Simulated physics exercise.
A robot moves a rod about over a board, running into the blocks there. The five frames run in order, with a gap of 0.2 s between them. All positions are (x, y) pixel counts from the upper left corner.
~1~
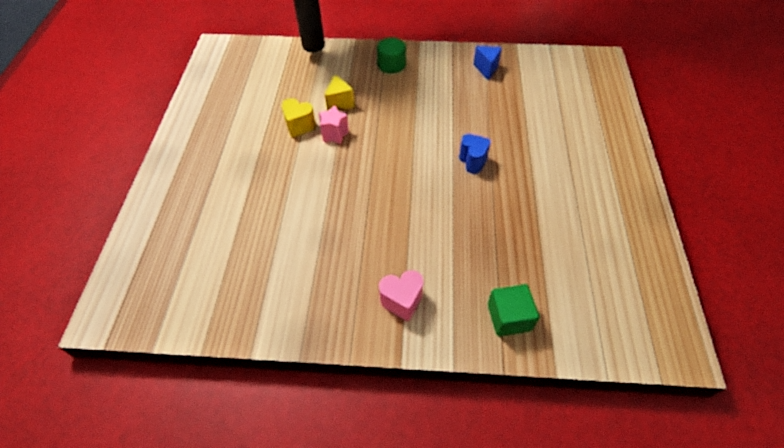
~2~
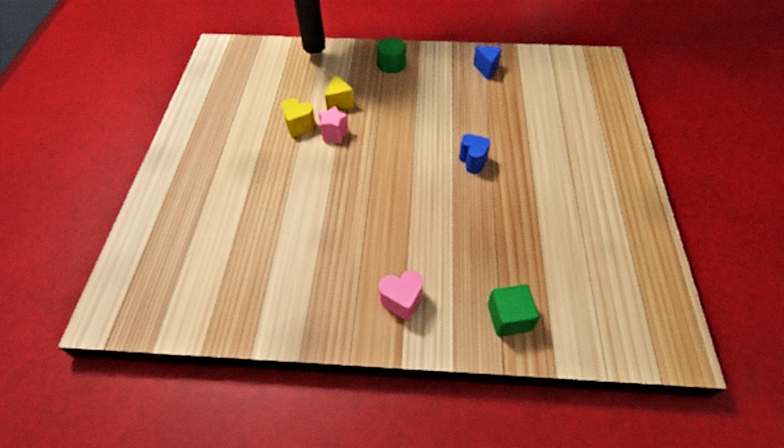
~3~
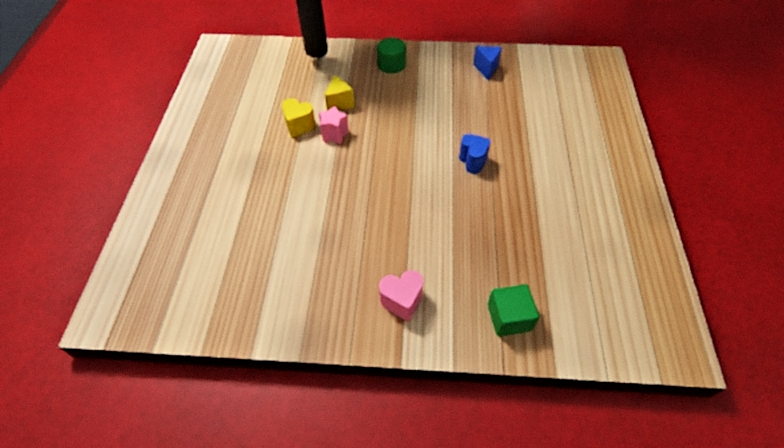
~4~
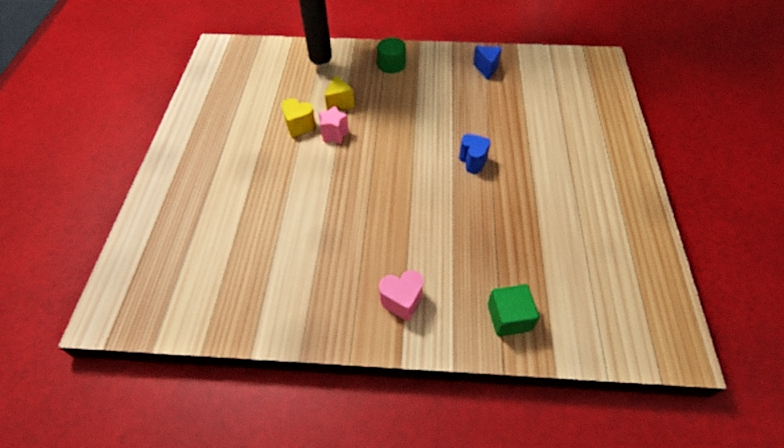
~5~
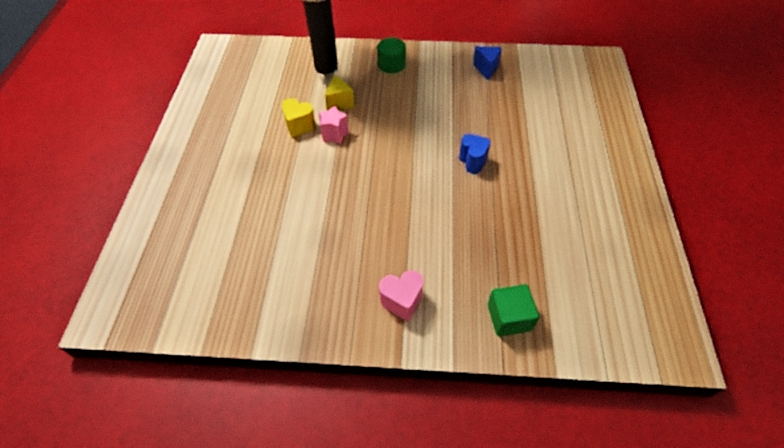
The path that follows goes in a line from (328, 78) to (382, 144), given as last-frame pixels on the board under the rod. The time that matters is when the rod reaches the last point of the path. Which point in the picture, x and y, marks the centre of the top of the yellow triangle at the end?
Near (353, 127).
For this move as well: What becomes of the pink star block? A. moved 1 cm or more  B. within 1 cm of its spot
My pick is A.
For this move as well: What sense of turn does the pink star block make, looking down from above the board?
Looking down: Clockwise.
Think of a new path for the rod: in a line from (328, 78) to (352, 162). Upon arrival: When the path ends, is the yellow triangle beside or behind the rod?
That would be a yes.
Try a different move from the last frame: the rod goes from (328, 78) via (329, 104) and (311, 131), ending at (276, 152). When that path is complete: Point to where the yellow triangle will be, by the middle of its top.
Answer: (346, 97).
On the path given first. One third of the way, rod at (345, 90); yellow triangle at (342, 100), turned 30° clockwise.
Two thirds of the way, rod at (363, 112); pink star block at (327, 122), turned 35° clockwise; yellow triangle at (351, 117), turned 105° clockwise.
At the end, rod at (381, 135); yellow heart-shaped block in place; pink star block at (326, 123), turned 45° clockwise; yellow triangle at (353, 127), turned 140° clockwise.
